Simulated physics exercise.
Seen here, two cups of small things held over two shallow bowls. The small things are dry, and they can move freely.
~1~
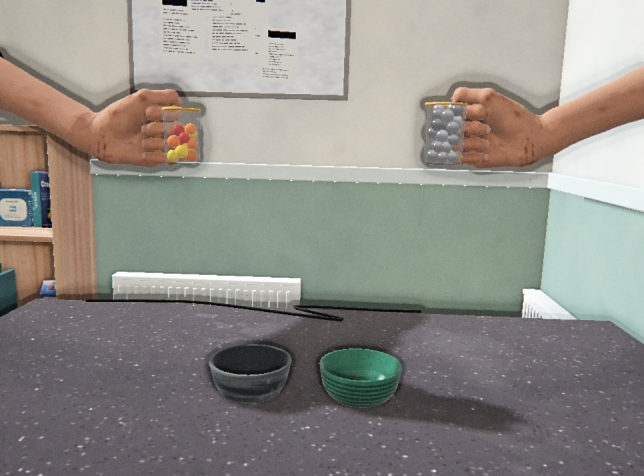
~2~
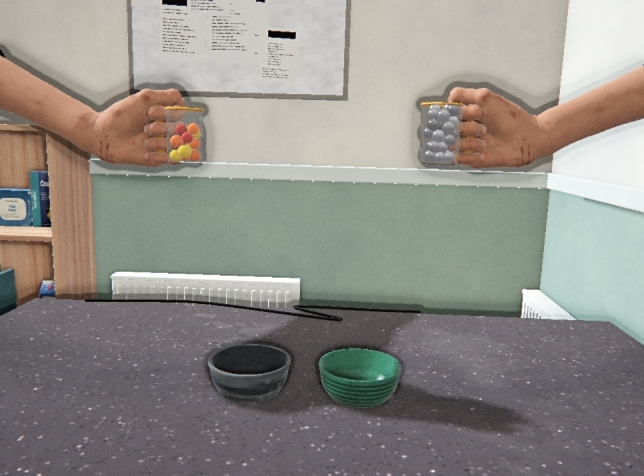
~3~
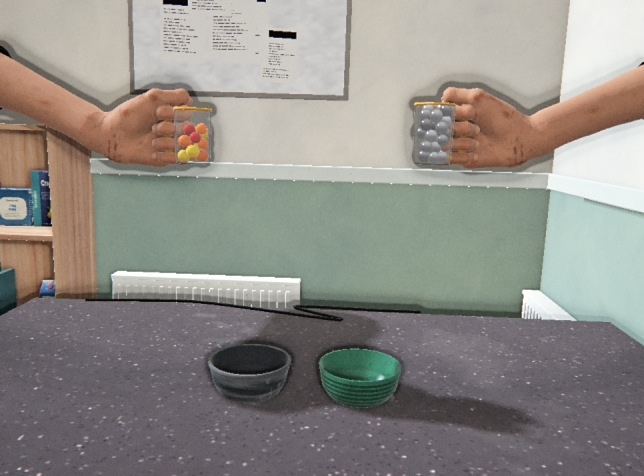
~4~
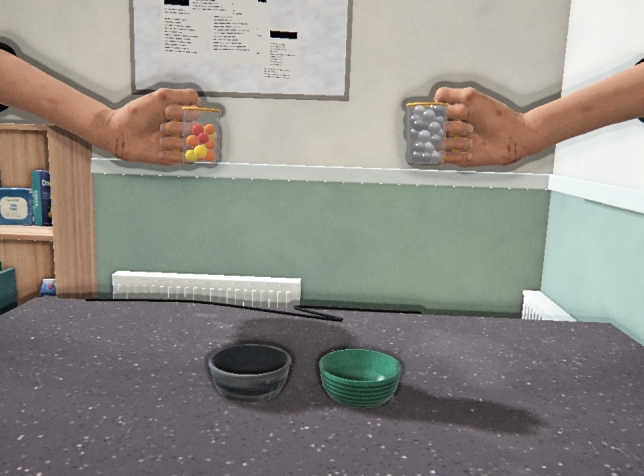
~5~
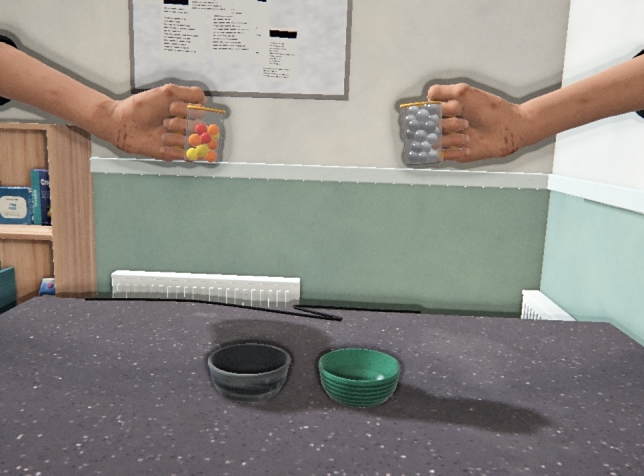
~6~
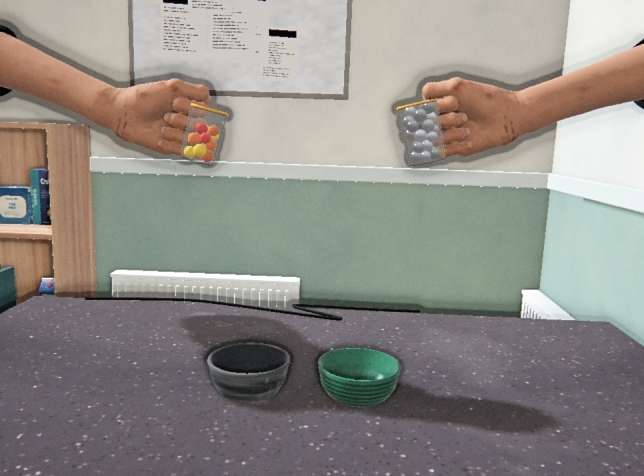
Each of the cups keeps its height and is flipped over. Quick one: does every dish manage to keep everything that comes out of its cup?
Here is how it goes: Left dish - misses some; right dish - misses some.
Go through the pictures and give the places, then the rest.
Left dish near (244, 379), empty; left cup near (182, 136), holding glass marbles, high above its dish; right dish near (362, 385), empty; right cup near (444, 134), holding steel balls, high above its dish, in the first frame.
Left cup near (185, 136), upright; right cup near (440, 134), upright, in the second frame.
Left cup near (193, 136), upright; right cup near (433, 134), upright, in the third frame.
Left cup near (201, 137), upright; right cup near (426, 135), upright, in the fourth frame.
Left cup near (204, 136), tipped 7°; right cup near (422, 134), tipped 7°, in the fifth frame.
Left dish near (242, 377); left cup near (203, 135), tipped 14°; right dish near (360, 384); right cup near (422, 133), tipped 14°, in the sixth frame.
Then, 0.48 s on from there, left, the whole lot still in the cup; right, the whole lot still in the cup.
Then, 0.99 s on from there, left, the whole lot still in the cup; right, all but a few still in the cup, a little in the air.
Then, 1.59 s on from there, left, near a third in the dish, a little outside the dish, near half in the air; right, near a third in the dish, near a quarter outside the dish, near half in the air.
In the end, left, near a third in the dish, near two thirds outside the dish; right, near a quarter in the dish, the bulk outside the dish.
